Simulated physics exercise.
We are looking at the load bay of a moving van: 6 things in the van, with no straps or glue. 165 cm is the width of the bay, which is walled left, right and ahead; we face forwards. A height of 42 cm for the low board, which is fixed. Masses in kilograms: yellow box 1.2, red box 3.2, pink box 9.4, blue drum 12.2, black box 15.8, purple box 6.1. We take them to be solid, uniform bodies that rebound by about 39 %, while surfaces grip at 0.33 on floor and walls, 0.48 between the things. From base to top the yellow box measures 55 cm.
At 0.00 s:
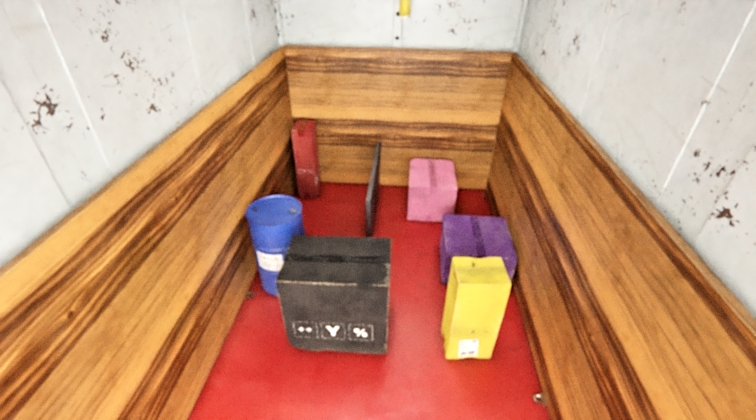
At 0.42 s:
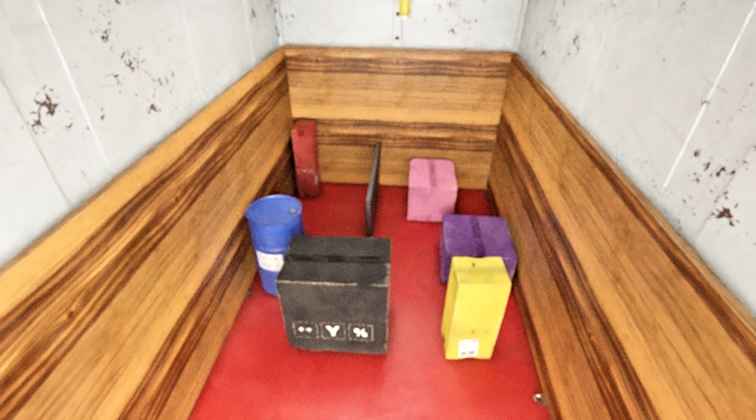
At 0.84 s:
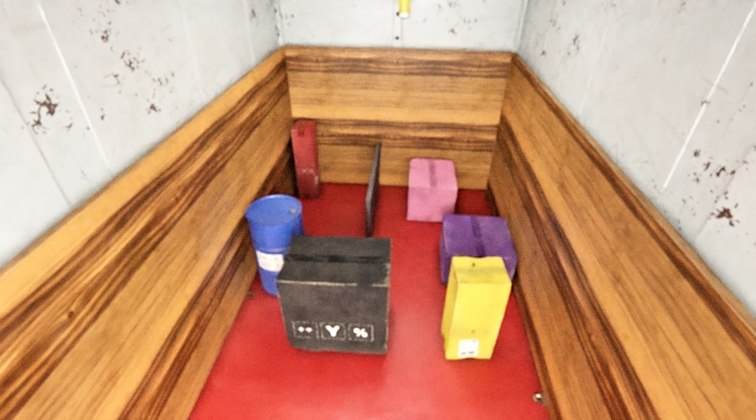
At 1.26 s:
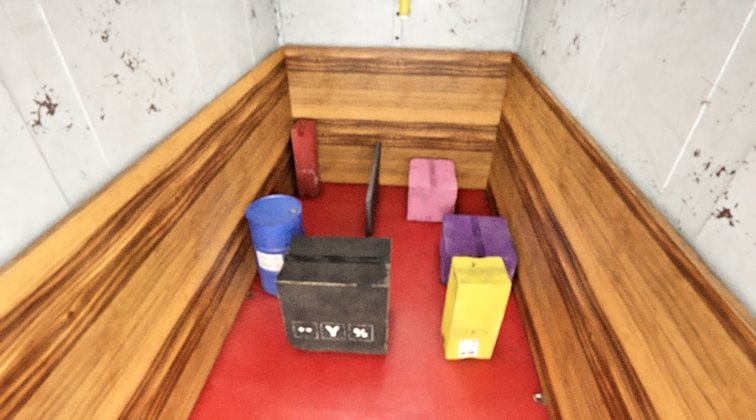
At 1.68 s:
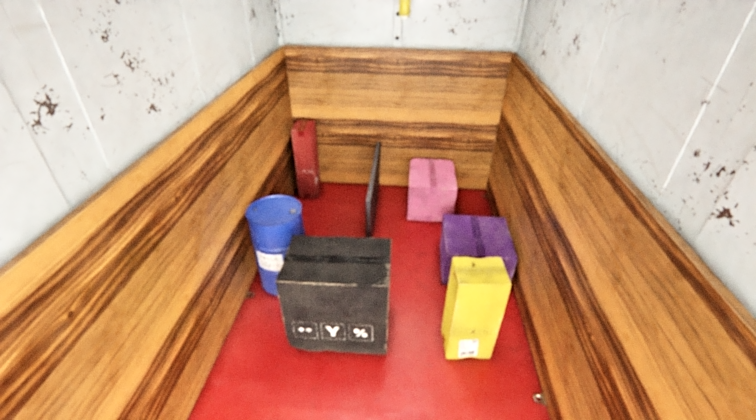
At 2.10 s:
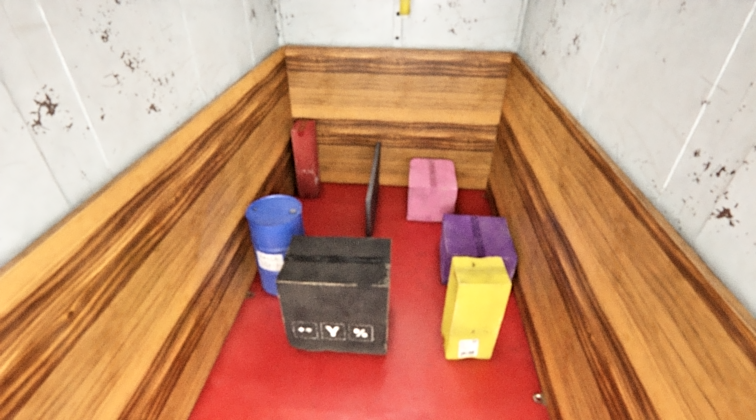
Six boxes and containers, including a blue drum, stay still on the van's red floor.
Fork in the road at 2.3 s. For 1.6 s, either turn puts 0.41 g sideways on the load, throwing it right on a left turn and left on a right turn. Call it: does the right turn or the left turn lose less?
The right turn loses less.
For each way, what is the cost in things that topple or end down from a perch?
Steering left costs 1, steering right costs 0.
Turning left. By 3.00 s, push 0.41 g right; red box tilted 42° near (335, 163); yellow box 9 cm from its spot near (491, 311); black box 9 cm from its spot.
By 3.30 s, push 0.41 g right; red box on its side near (339, 184); yellow box 23 cm from its spot near (518, 312); black box 24 cm from its spot.
By 3.60 s, push 0.41 g right; red box on its side near (340, 185); yellow box 23 cm from its spot near (518, 311); black box 47 cm from its spot.
When it is over (4.5 s), lying over in the van, red box; not toppled but over 15 cm from the start, yellow box, pink box, blue drum and black box; purple box within 15 cm of the start. End places, in pixels of the last picture, yellow box near (518, 314), red box near (340, 185).
Turning right instead, nothing is lost, 0 of 6 in all.
